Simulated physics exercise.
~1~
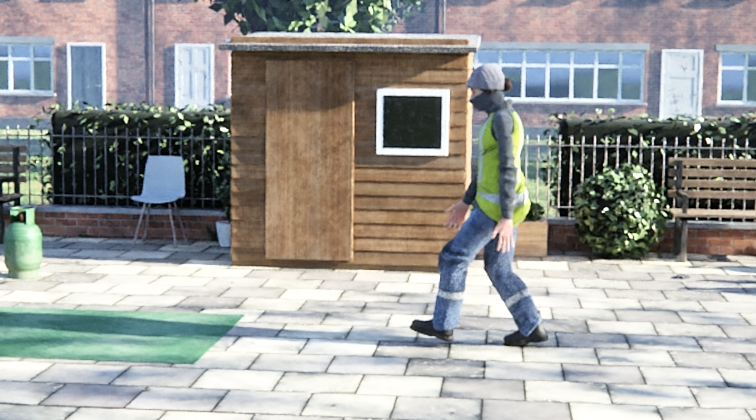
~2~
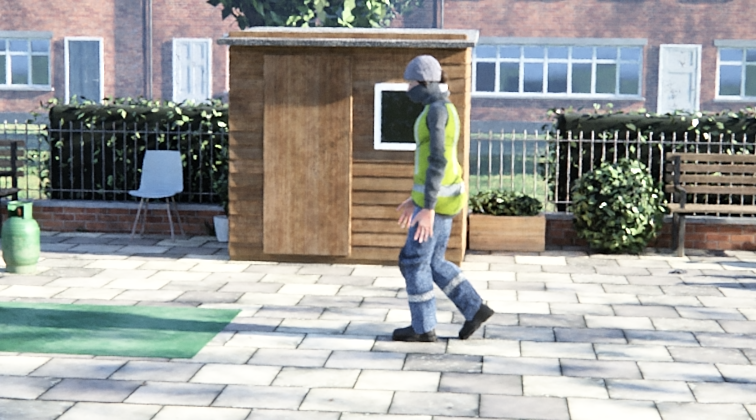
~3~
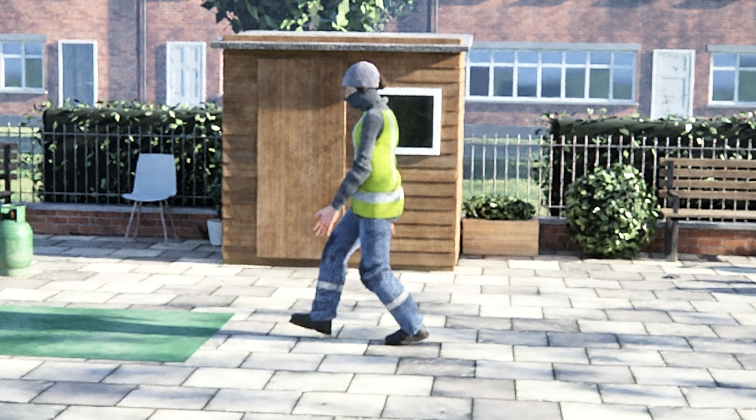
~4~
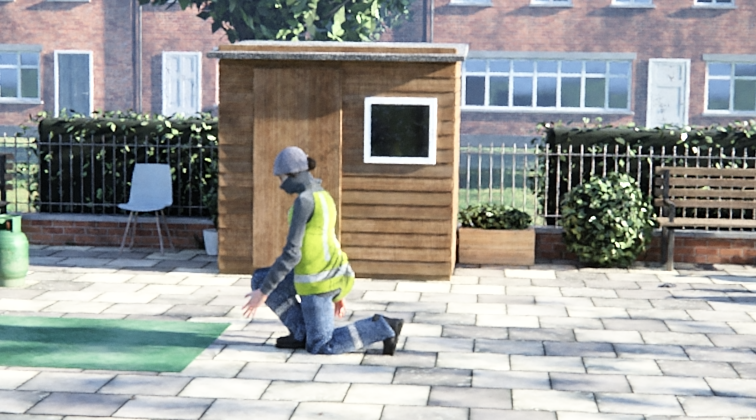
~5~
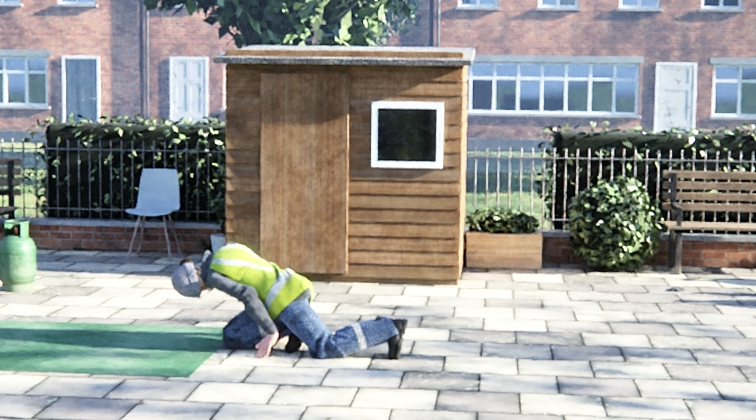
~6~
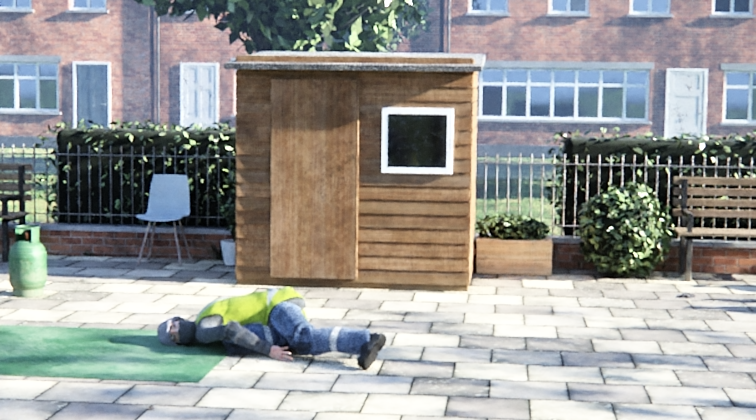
A person in a grey cap, yellow high-visibility vest and blue trousers walks left across a pale paved yard, seen side-on from a slightly swaying camera. Behind stand a brown wooden shed with a white-framed window, a pale chair, a hedge with railings, a bench at right and brick buildings, while a green gas cylinder and a green mat lie to the left. Nearing the mat, the person sinks to the knees, then pitches forward, arms low. The body drops flat and ends lying on the paving, the head resting over the mat's near edge and the hips short of it.
